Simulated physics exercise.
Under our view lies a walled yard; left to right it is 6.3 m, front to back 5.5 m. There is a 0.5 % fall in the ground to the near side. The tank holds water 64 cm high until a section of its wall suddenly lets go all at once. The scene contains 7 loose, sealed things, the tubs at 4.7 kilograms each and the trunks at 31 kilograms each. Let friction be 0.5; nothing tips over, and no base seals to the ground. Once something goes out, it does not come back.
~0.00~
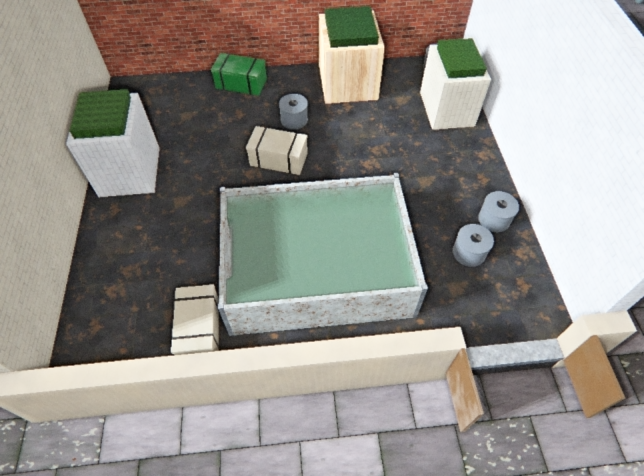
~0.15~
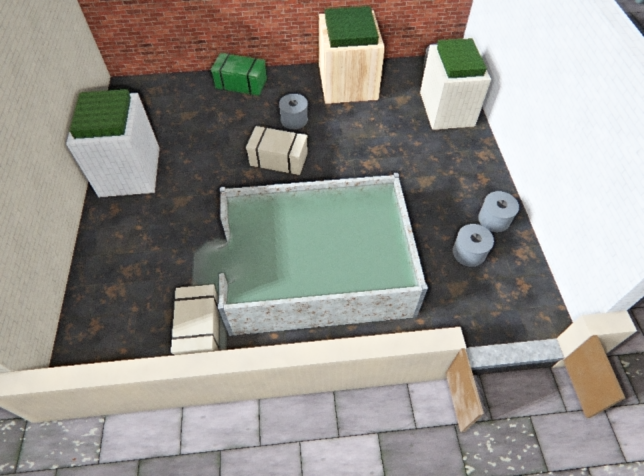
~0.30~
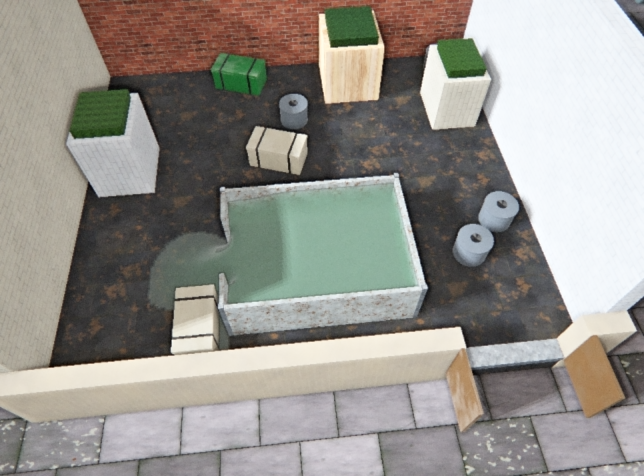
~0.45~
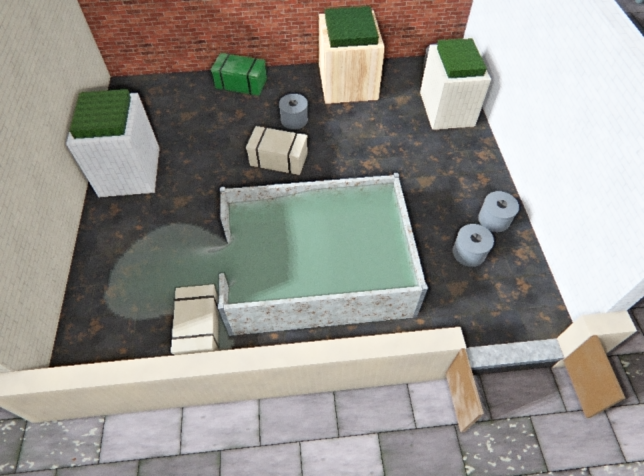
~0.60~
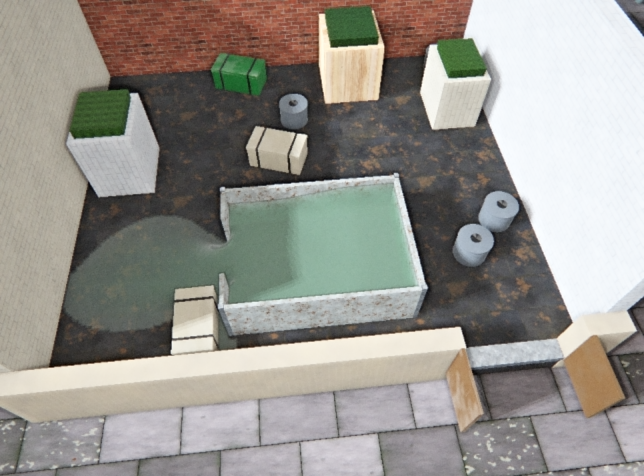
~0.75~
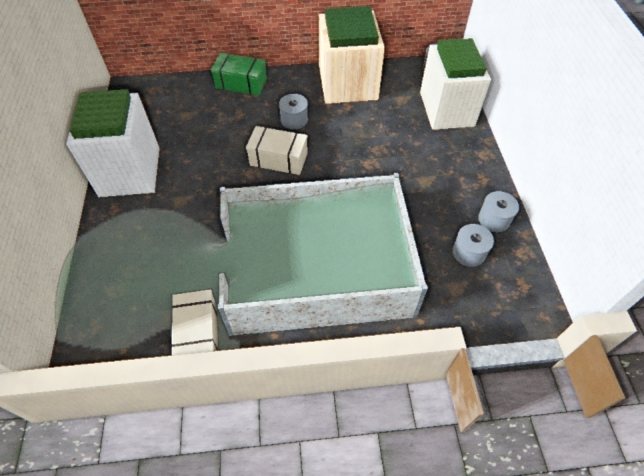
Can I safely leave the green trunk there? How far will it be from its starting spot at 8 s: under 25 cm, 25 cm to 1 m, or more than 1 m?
Result: Near the start.
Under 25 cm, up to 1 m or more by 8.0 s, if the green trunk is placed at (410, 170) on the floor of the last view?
Short answer: It hardly moves.
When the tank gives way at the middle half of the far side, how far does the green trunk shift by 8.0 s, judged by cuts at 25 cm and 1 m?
Result: Green trunk displaced far.
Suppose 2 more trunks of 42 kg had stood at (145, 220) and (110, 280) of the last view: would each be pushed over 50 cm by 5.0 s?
Order kept: Exceeds it, exceeds it.
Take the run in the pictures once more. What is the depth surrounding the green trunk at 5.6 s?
Around 4 cm.
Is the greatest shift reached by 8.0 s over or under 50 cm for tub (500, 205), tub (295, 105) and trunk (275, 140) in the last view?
In turn: Under, over, under.
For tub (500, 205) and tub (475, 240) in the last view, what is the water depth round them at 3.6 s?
Around 0 cm and 0 cm.
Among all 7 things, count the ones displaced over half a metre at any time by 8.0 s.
All told, that gives 1.
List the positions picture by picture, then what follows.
The first picture shows the green trunk at (238, 64) rests on the ground; 3.6 m2 under water; 0 of 7 have shifted.
The second picture shows the green trunk at (238, 64), on the bottom; water covers 4.1 m2; 0 of 7 have shifted.
The third picture shows the green trunk at (238, 64) rests on the ground; 4.6 m2 under water; 0 of 7 have shifted.
The fourth picture shows the green trunk at (238, 64) rests on the ground; water covers 5.4 m2; 0 of 7 have shifted.
The fifth picture shows the green trunk at (238, 64) rests on the ground; water covers 6.3 m2; 0 of 7 have shifted.
The sixth picture shows the green trunk at (238, 64) rests on the ground; water covers 7.1 m2; 1 of 7 have shifted.
After 1.6 s the green trunk is near (238, 64), 0.0 m from its start, aground; 0 of 7 are out; 0 afloat.
After 3.6 s the green trunk is near (238, 64), 0.0 m from its start, aground; 0 of 7 are out; 1 afloat.
After 5.6 s the green trunk is near (238, 64), 0.0 m from its start, aground; 0 of 7 are out; 1 afloat.
After 8.0 s the green trunk is near (238, 64), 0.0 m from its start, aground; 0 of 7 are out; 2 afloat.
